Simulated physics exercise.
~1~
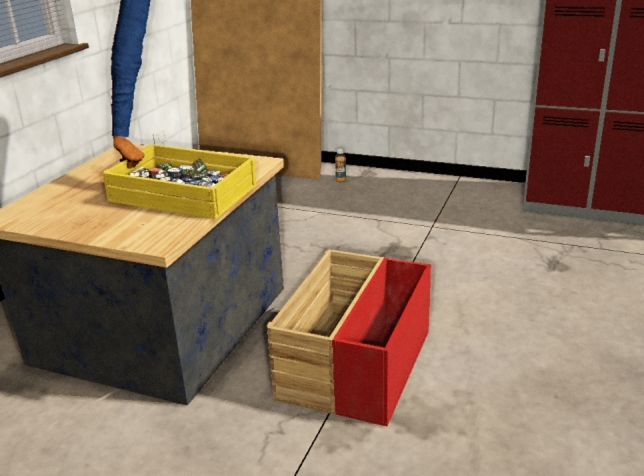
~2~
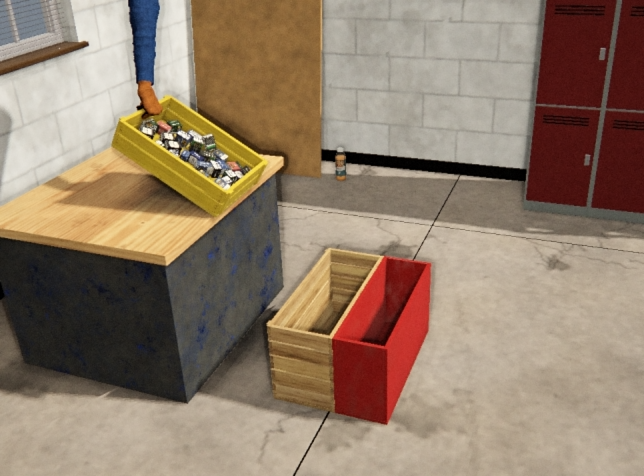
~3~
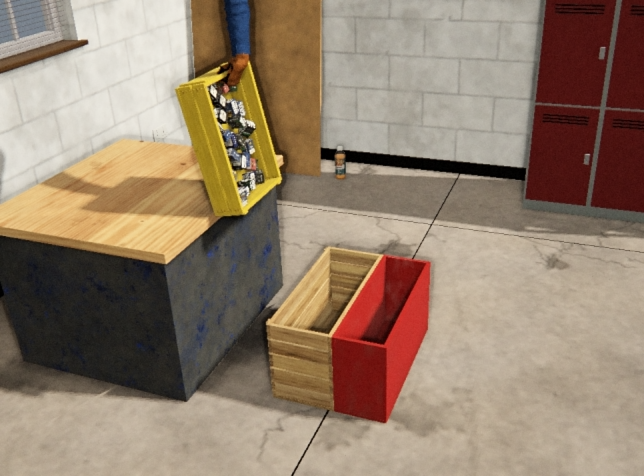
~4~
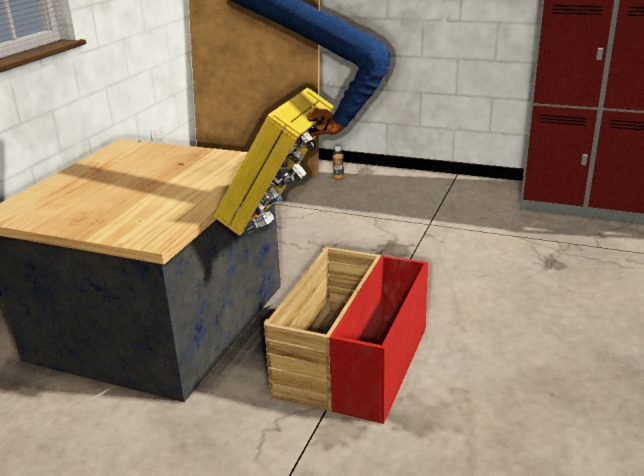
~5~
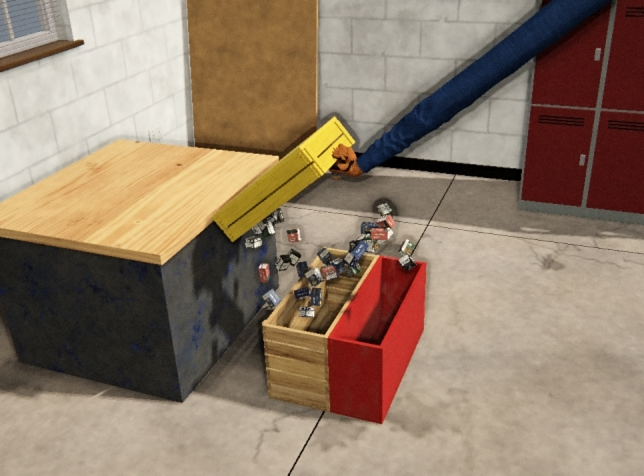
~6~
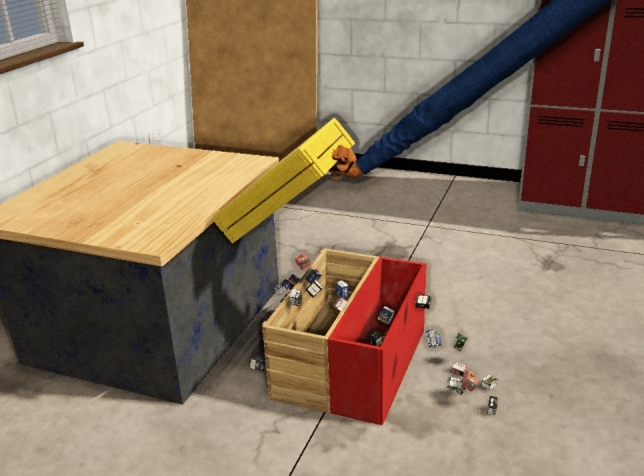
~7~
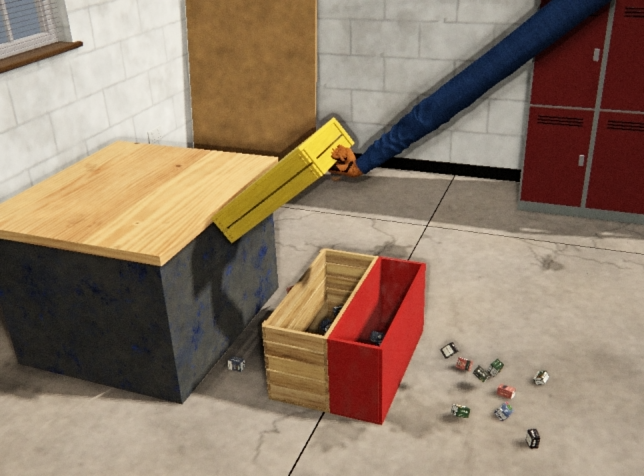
Gloved hand on a blue-sleeved arm tipping a yellow box off a bench, spilling small cartons into two troughs and across the floor.
